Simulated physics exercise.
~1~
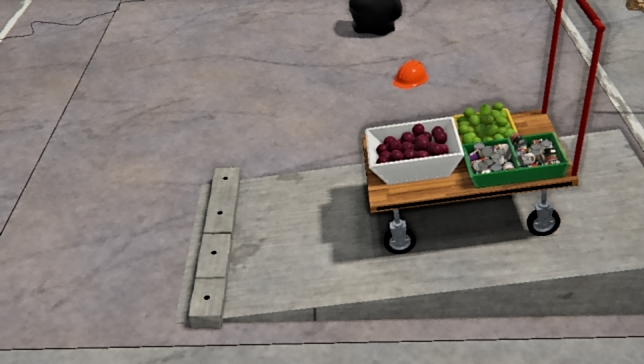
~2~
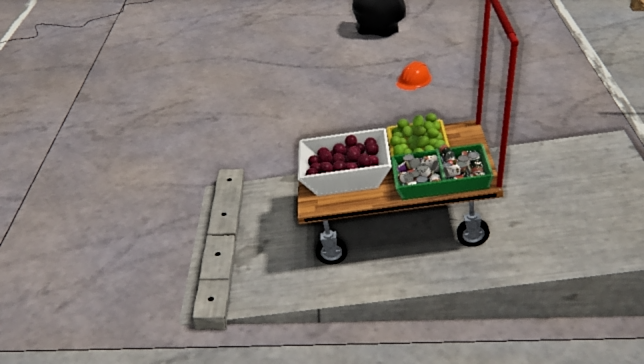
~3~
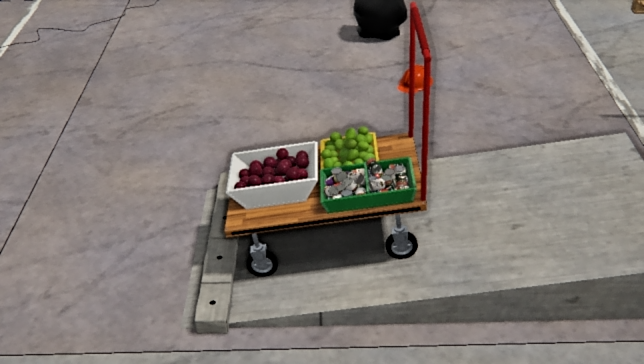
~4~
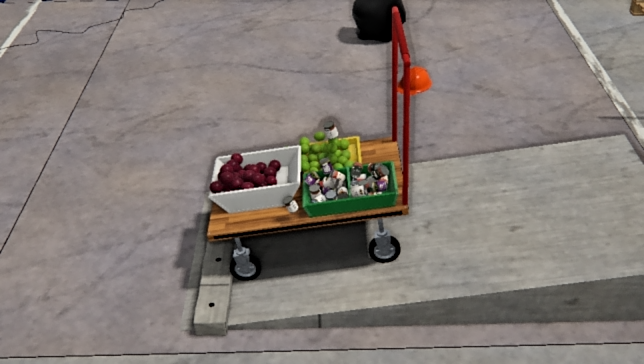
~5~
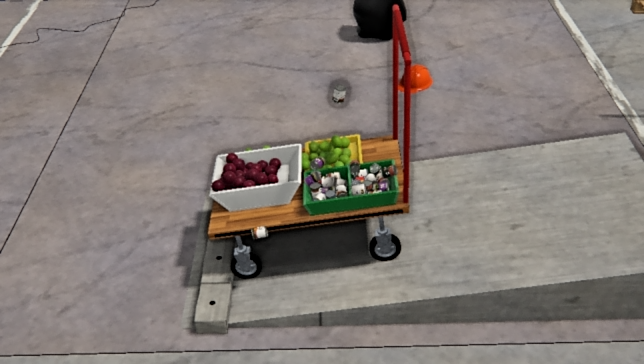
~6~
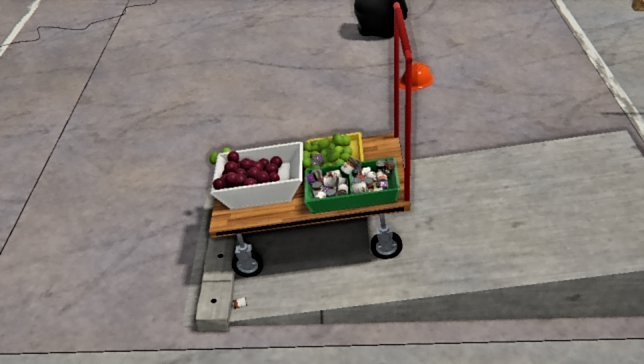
In this clip, a platform trolley carrying red onions, small tins and green produce in three tubs rolls left down a ramp and stops at the kerb without tipping; a few tins and green pieces spill out, while the onions remain in the white tub.
